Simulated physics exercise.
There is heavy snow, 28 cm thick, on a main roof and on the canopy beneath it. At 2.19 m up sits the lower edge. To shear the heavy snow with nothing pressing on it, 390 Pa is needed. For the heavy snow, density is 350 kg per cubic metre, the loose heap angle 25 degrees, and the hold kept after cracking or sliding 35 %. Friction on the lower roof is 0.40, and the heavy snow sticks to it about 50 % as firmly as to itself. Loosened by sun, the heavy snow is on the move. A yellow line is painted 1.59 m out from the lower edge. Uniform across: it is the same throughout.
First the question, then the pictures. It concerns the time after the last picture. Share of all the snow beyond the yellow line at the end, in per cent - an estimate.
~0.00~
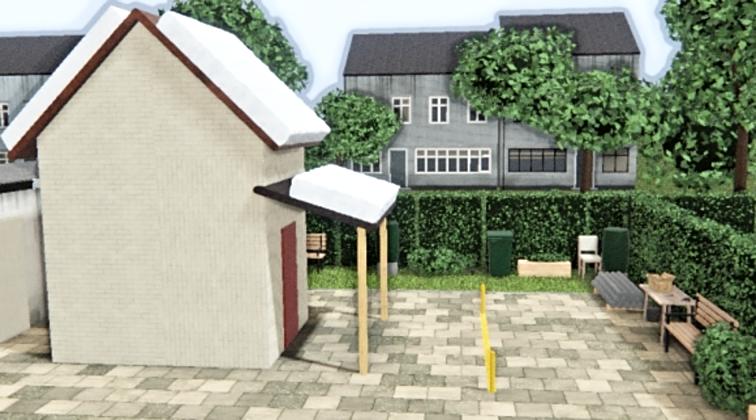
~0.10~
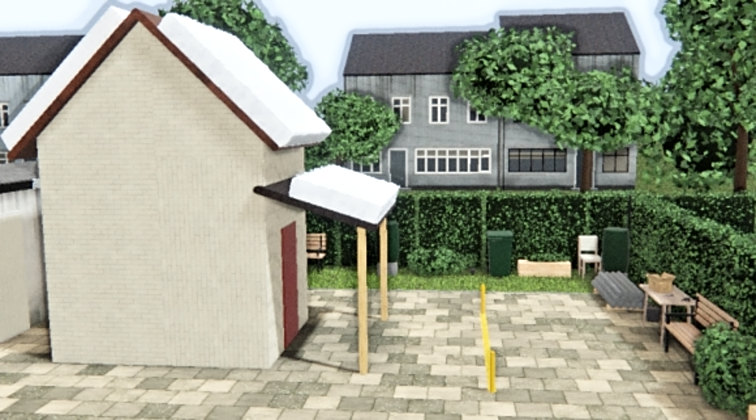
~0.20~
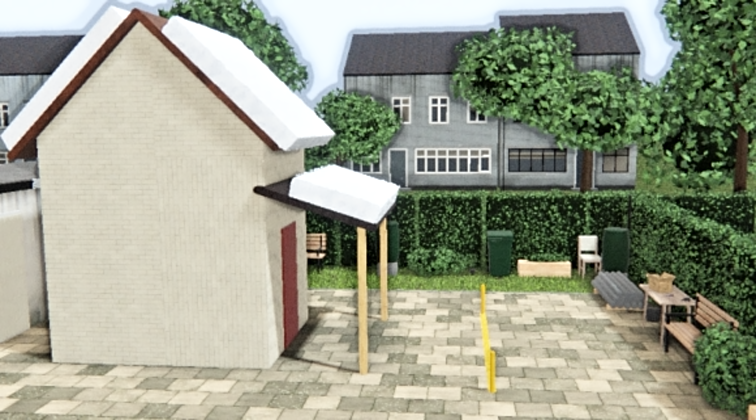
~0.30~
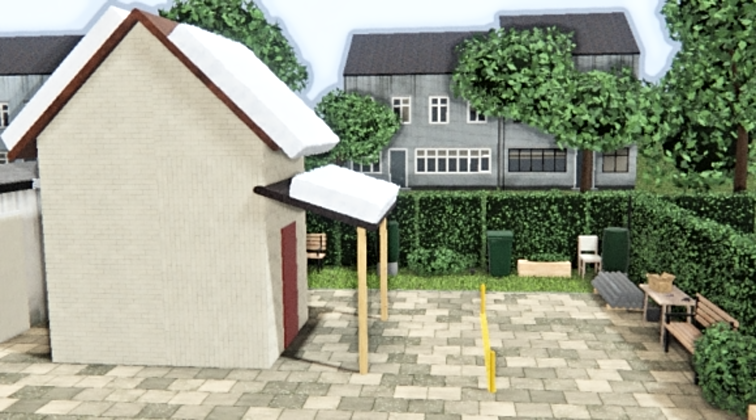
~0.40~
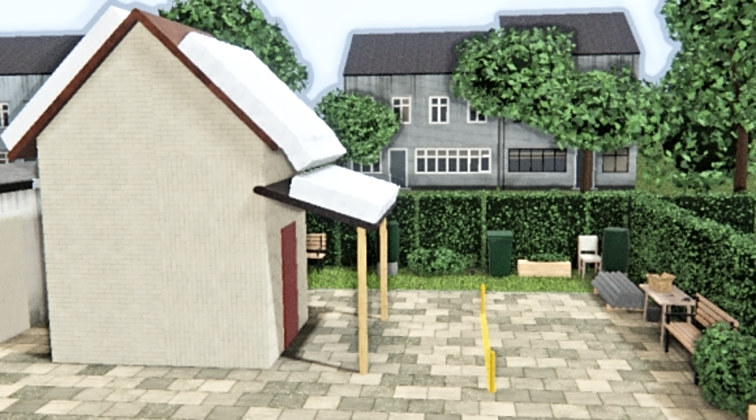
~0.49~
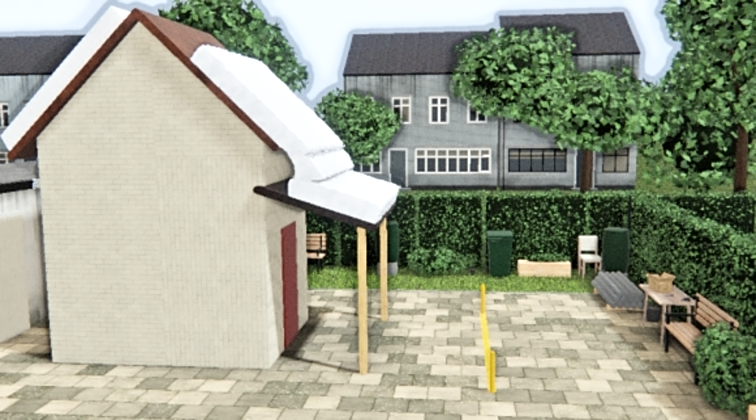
44 %.
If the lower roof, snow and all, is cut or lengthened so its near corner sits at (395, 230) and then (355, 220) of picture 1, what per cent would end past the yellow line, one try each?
I'd expect around 45 percent the first time and around 45 percent the second.
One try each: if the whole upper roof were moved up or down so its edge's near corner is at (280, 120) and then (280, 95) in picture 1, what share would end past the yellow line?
In turn about 50 %, 50 %.
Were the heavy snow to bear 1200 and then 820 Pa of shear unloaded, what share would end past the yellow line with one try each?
It'd be some 16 percent the first time and some 30 percent the second.
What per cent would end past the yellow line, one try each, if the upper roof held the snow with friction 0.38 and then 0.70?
Try 1: 35 %; try 2: 20 %.
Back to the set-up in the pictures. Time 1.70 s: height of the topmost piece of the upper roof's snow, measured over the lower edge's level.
0.6 m, more or less.
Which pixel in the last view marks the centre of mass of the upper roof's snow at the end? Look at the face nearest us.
I'd place it around (501, 339).
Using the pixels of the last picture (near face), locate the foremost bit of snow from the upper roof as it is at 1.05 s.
About (416, 216).
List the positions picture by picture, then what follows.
In the first frame, foremost bit of the heavy snow at (281, 144).
In the second frame, foremost bit of the heavy snow at (282, 146), its middle shifted 3.0 cm, 1 % of it past the upper edge, in one piece.
In the third frame, foremost bit of the heavy snow at (286, 133), its middle shifted 11 cm, 5 % of it past the upper edge, in one piece.
In the fourth frame, foremost bit of the heavy snow at (293, 137), its middle shifted 25 cm, 11 % of it past the upper edge, in one piece.
In the fifth frame, foremost bit of the heavy snow at (302, 152), its middle shifted 44 cm, 19 % of it past the upper edge, cracking.
In the sixth frame, foremost bit of the heavy snow at (313, 164), its middle shifted 69 cm, 30 % of it past the upper edge, cracking.
After 1.05 s, none is below the lower edge and 0 % is past the line.
After 1.70 s, 70 % is below the lower edge and 23 % is past the line.
After 2.35 s, 78 % is below the lower edge and 44 % is past the line.
After 3.00 s, 78 % is below the lower edge and 44 % is past the line.
After 3.10 s, 78 % is below the lower edge and 44 % is past the line.
